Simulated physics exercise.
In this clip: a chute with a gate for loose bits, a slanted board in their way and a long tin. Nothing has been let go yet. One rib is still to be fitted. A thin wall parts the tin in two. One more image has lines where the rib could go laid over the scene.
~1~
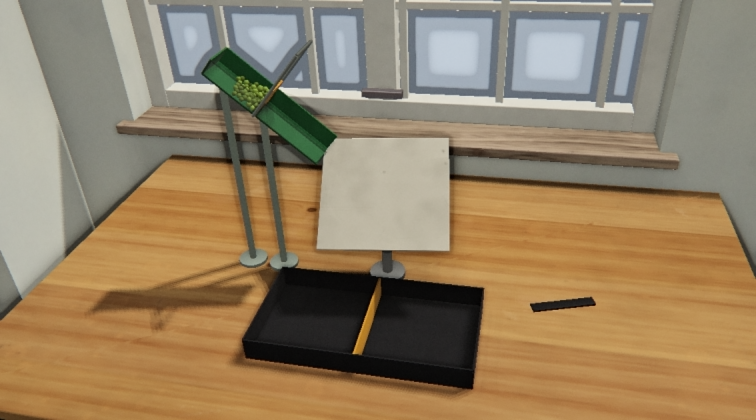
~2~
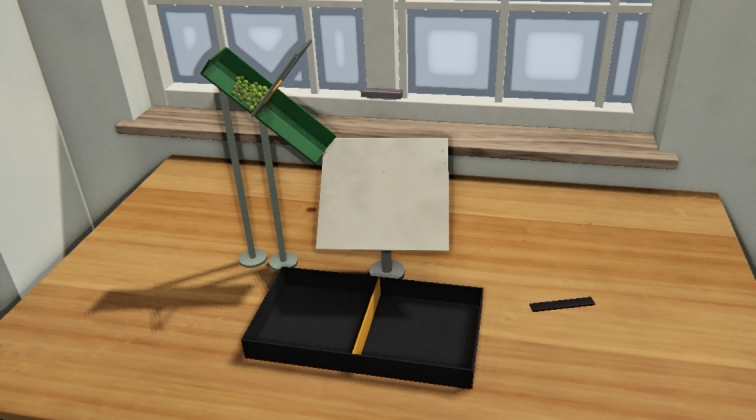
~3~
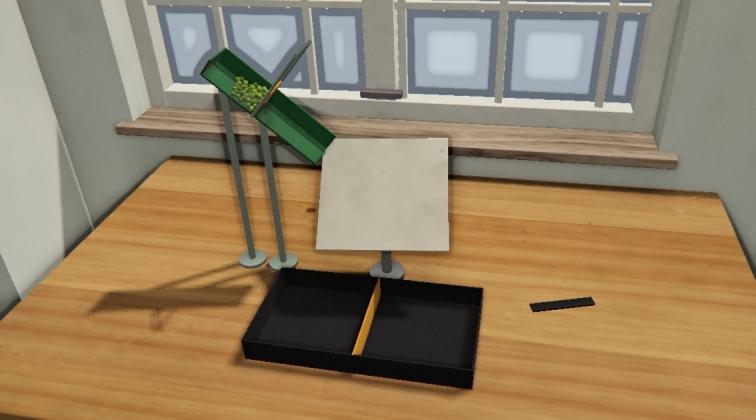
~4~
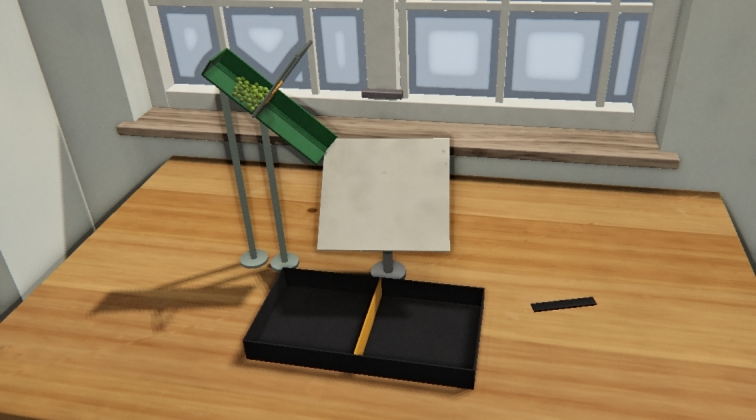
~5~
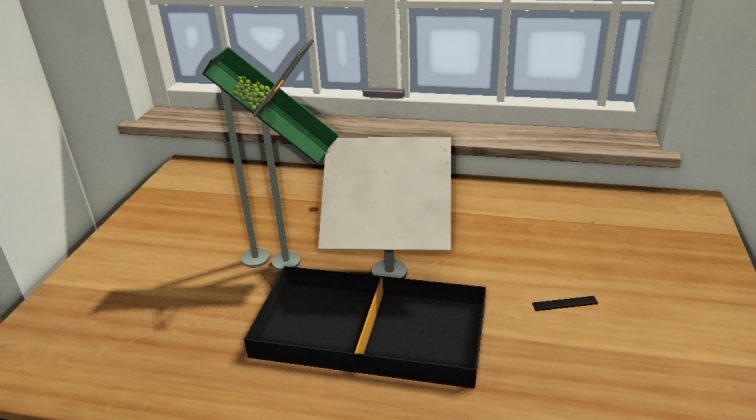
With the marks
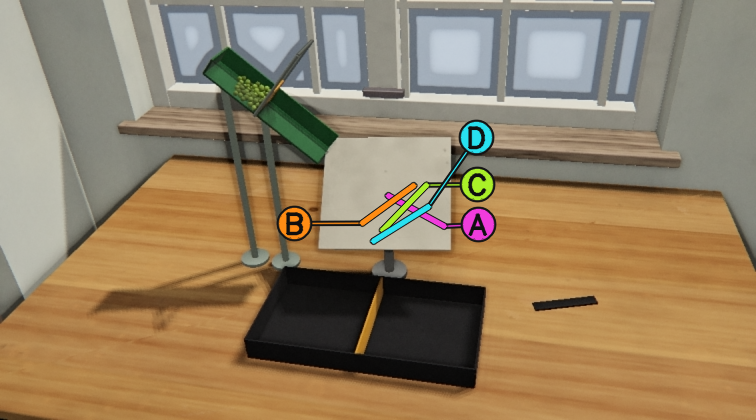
On a wooden table by a window, green peas resting behind a gate in a sloping green chute, board and divided black tray still.
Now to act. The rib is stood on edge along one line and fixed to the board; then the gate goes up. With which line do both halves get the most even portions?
Choose C.
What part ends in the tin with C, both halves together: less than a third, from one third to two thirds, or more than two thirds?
Line C gives more than two thirds.
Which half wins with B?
Left.
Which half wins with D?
The left half.
On the marked copy, line A from (388, 195) to (444, 226); line B from (413, 185) to (362, 223); line C from (426, 185) to (382, 230); line D from (428, 206) to (373, 241).
With A, of what is caught, a small part in the left half, most in the right.
With B, of what is caught, nearly all in the left half, a small part in the right.
With C, of what is caught, about two thirds in the left half, about a third in the right.
With D, of what is caught, nearly all in the left half, a small part in the right.
